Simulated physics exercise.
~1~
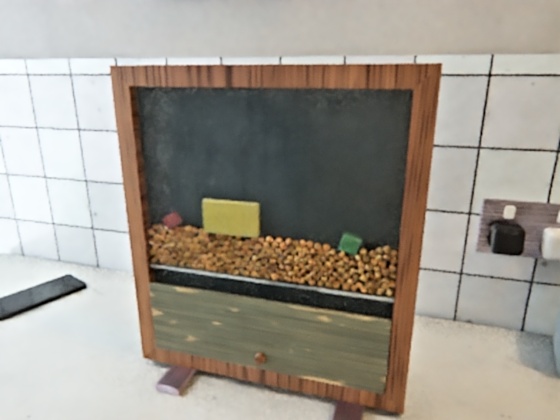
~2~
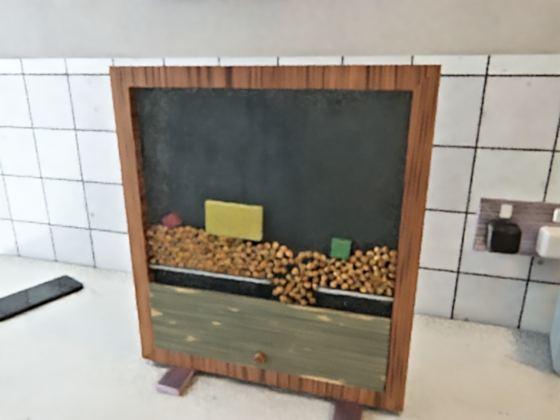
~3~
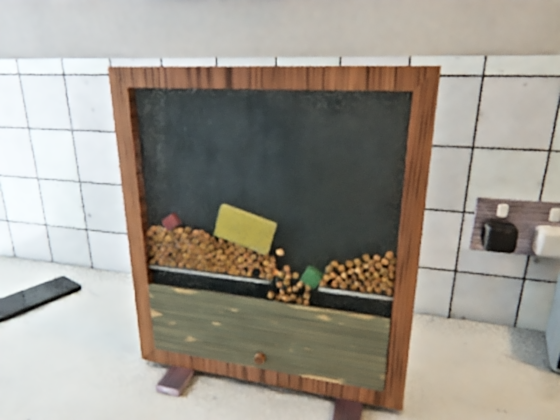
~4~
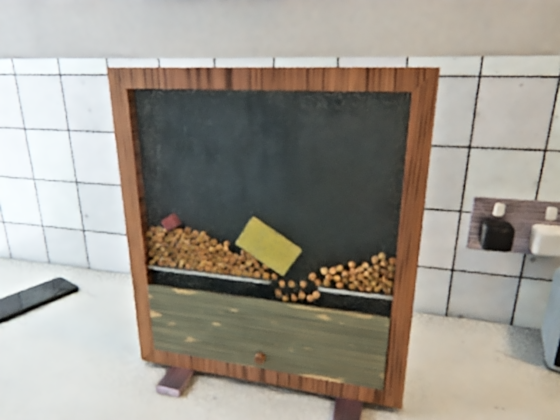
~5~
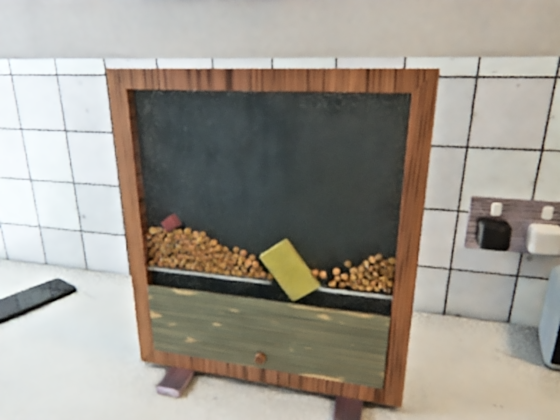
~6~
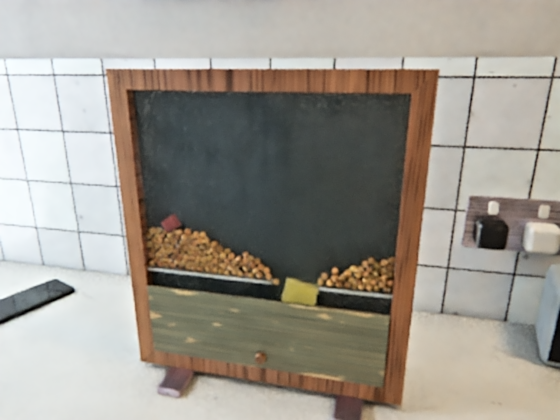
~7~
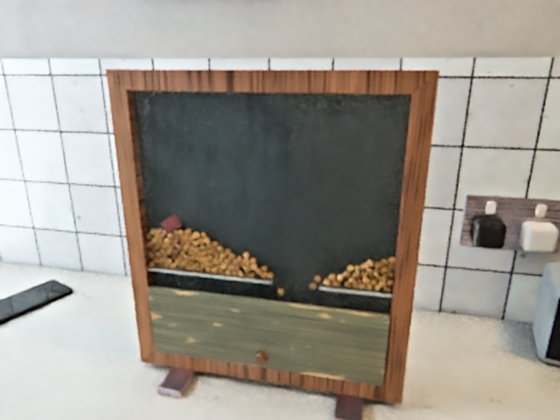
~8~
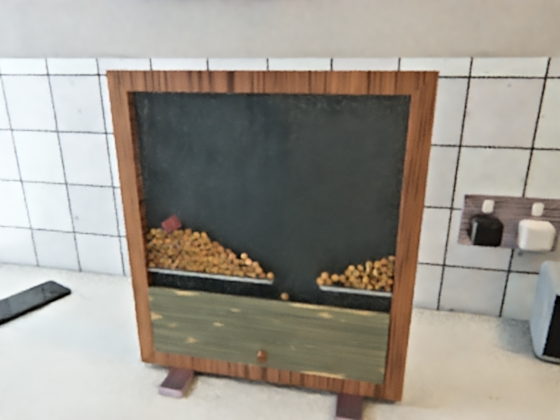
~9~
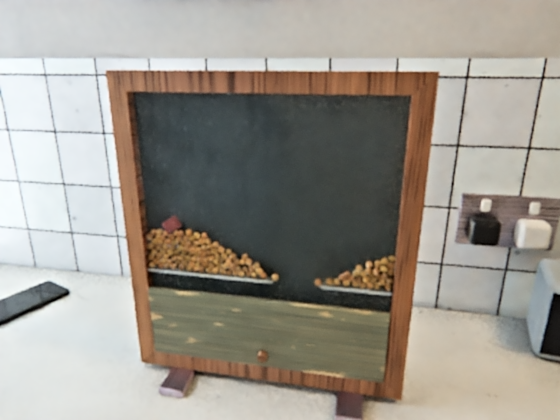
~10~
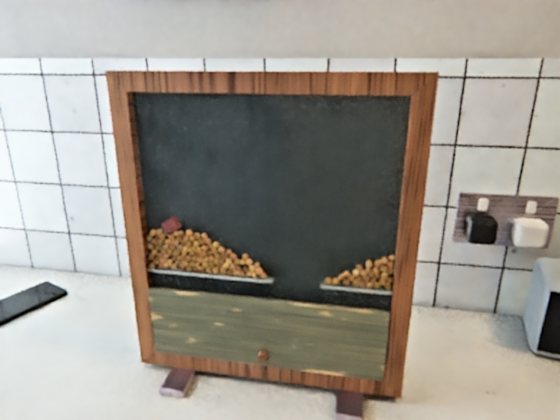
Wooden beads drain through a floor gap, the green then yellow blocks following, leaving two sloped piles.
